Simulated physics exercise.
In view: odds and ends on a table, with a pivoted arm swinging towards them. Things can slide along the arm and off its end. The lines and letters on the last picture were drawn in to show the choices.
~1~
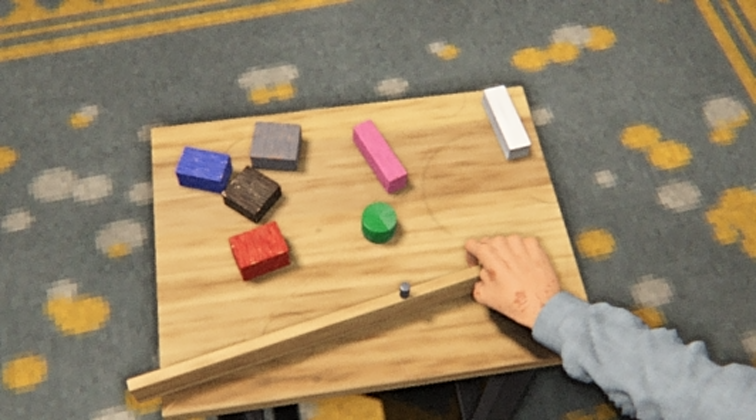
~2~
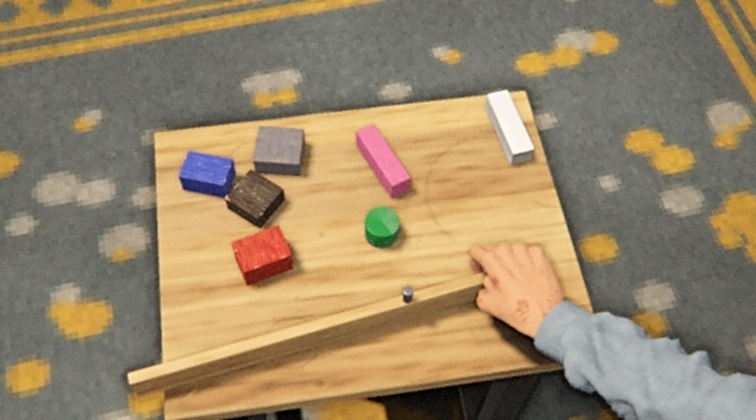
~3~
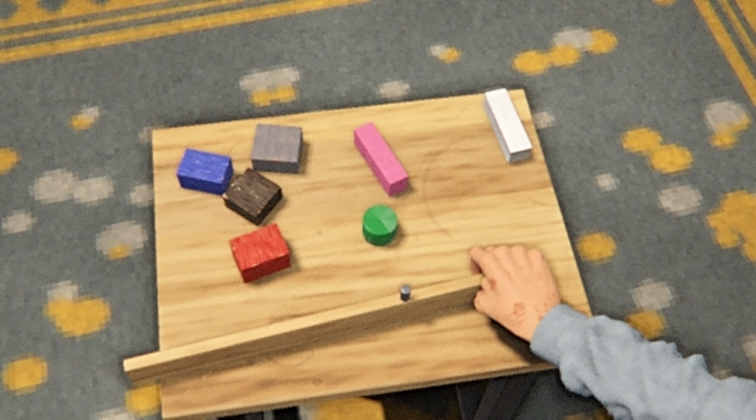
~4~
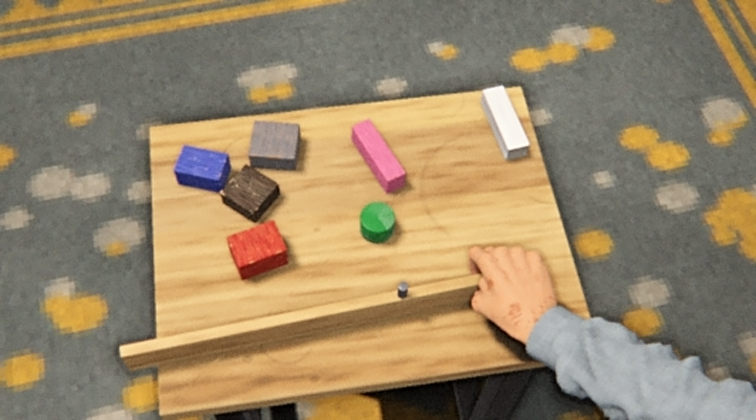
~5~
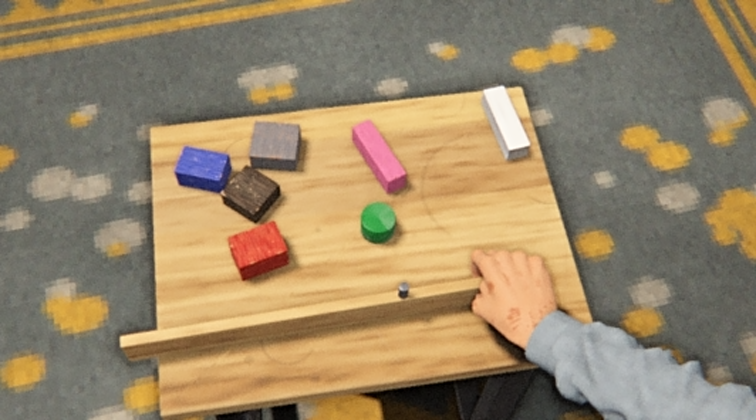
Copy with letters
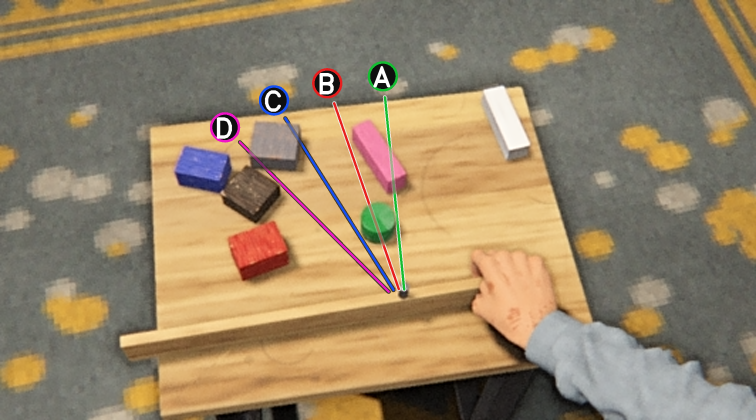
On a wooden table, a hand swings a pivoted wooden arm slowly towards the coloured blocks.
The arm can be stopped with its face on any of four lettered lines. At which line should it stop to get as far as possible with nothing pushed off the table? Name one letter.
Stop at D.
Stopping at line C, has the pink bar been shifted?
No.
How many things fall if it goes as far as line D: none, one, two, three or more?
By then, none.
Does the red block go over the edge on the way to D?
By then, no.
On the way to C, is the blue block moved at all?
Yes.
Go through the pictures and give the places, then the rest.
Arm (265, 340); pink bar (379, 156); red block (260, 251), in the first frame.
Arm (267, 340); green tin (382, 228), in the second frame.
Arm (263, 332); grey block (278, 149), in the third frame.
Arm (259, 324); pink bar (378, 156), in the fourth frame.
Arm (259, 319); black block (251, 194); green tin (378, 223); blue block (204, 170), in the fifth frame.
On the marked copy, A at (394, 187); B at (364, 191); C at (337, 199); D at (311, 214).
With D. Early on, arm (263, 270); red block (261, 247); white stick (505, 123).
Further on, arm (285, 226); grey block (276, 137); blue block (206, 166).
At the end, arm (310, 202); grey block (288, 113); blue block (253, 128); nothing has fallen.
As for the rest, A drops the blue block and grey block; B drops the blue block and grey block; C drops the blue block and grey block.
